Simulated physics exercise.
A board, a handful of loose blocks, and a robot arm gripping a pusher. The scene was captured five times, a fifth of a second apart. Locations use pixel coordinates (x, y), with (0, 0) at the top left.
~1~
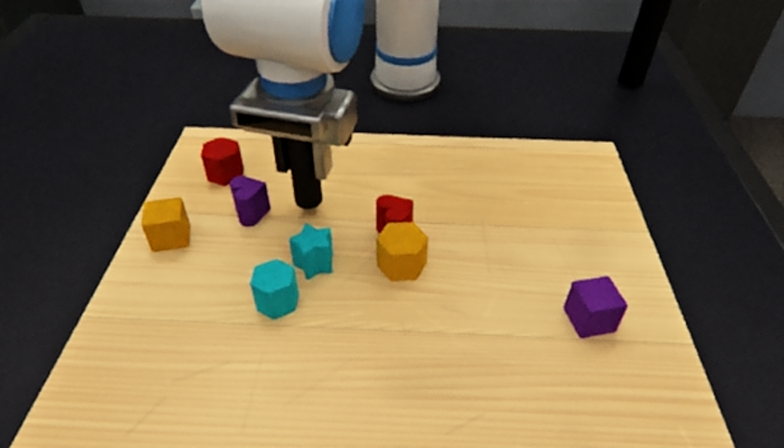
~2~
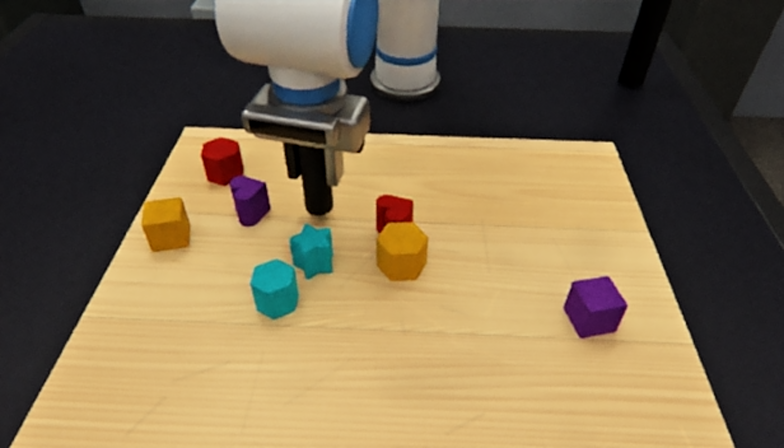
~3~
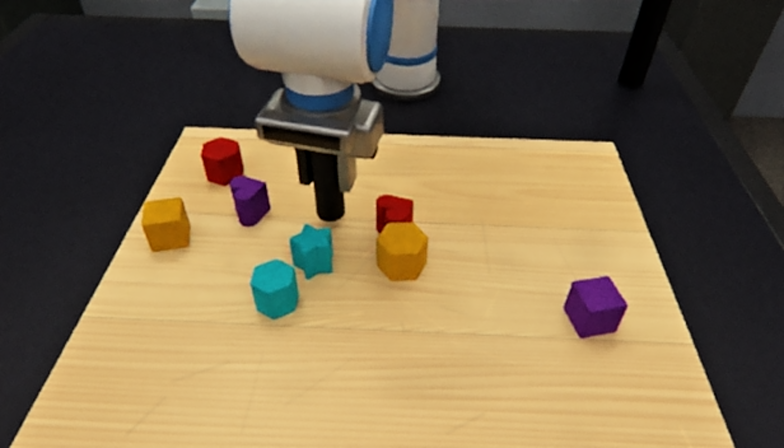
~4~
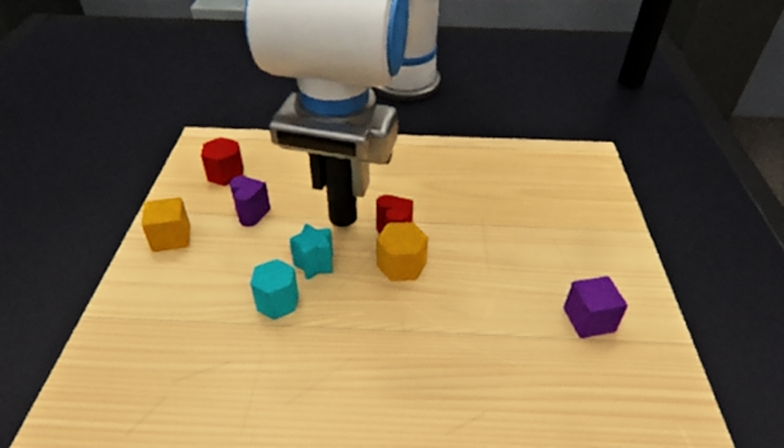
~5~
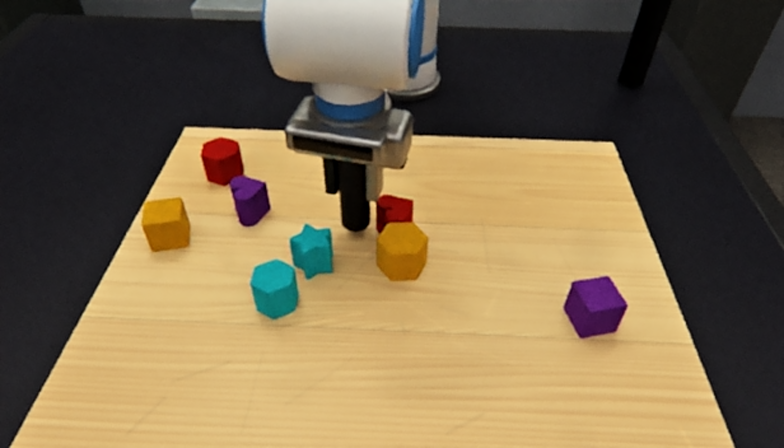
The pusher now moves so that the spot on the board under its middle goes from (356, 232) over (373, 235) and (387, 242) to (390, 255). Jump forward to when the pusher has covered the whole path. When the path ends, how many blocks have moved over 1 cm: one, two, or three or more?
That's two.
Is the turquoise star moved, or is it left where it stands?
It is still on its spot.
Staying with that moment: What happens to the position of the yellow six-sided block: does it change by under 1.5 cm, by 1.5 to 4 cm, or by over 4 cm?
The answer will be the middling band, 1.5 to 4 cm.
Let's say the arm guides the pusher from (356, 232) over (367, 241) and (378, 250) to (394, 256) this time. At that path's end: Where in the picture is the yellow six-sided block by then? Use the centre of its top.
If I read the scene right, the answer is (422, 249).
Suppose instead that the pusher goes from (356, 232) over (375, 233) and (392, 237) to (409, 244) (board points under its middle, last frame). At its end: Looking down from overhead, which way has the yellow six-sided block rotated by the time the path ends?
Looking down, it rotates clockwise.
The first path, step by step. Halfway along, pusher (382, 228); red heart-shaped block (409, 206).
At the end, pusher (390, 245); turquoise star still; red heart-shaped block (412, 207); yellow six-sided block (414, 253).
